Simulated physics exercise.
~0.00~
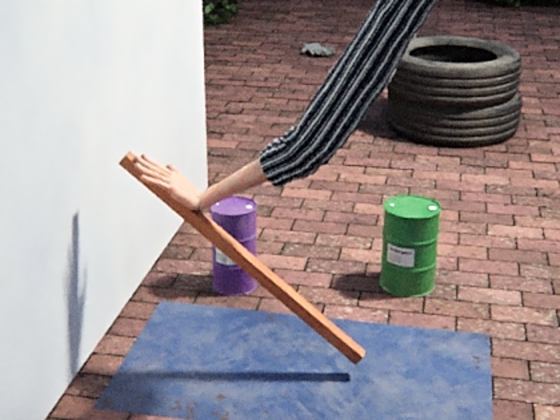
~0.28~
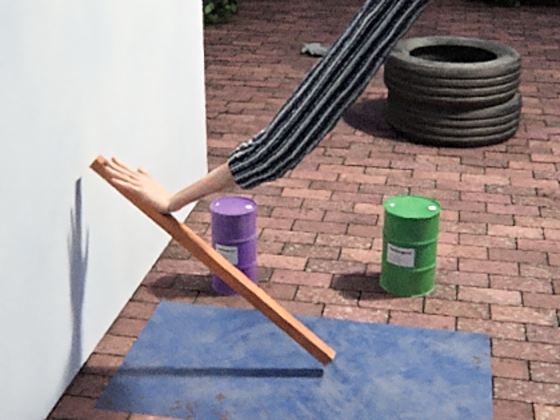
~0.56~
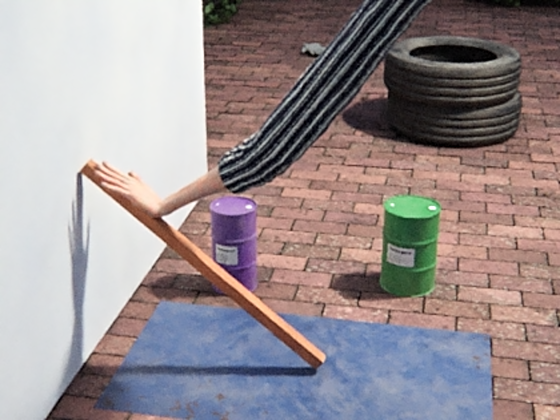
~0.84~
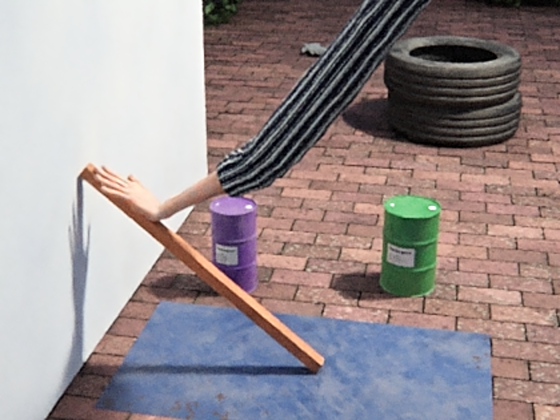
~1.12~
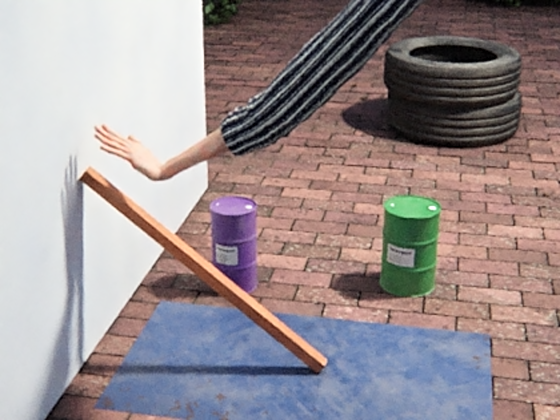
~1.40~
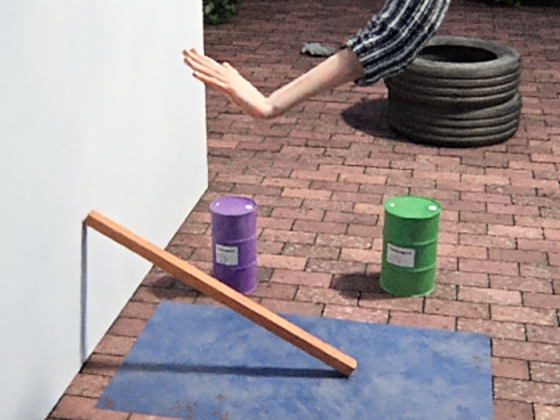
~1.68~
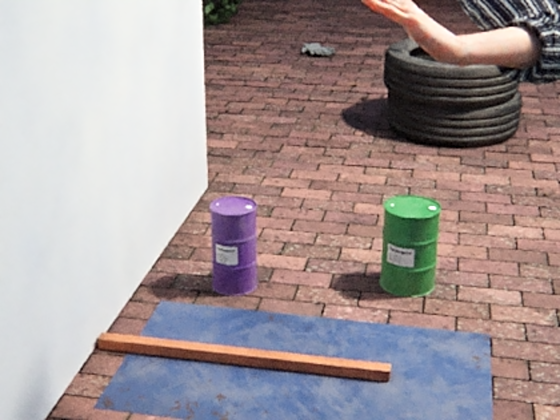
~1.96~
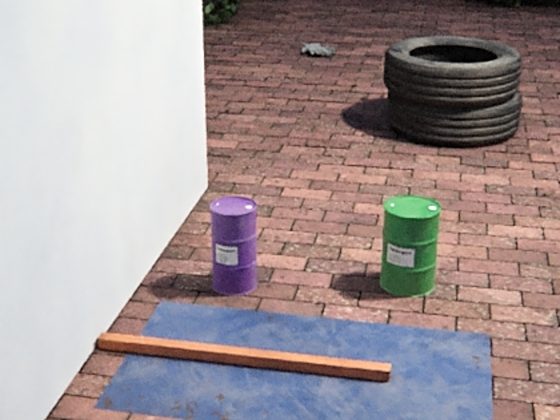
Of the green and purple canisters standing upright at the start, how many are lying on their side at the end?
None of them are lying on their side. Both the green canister and the purple canister are still standing upright.
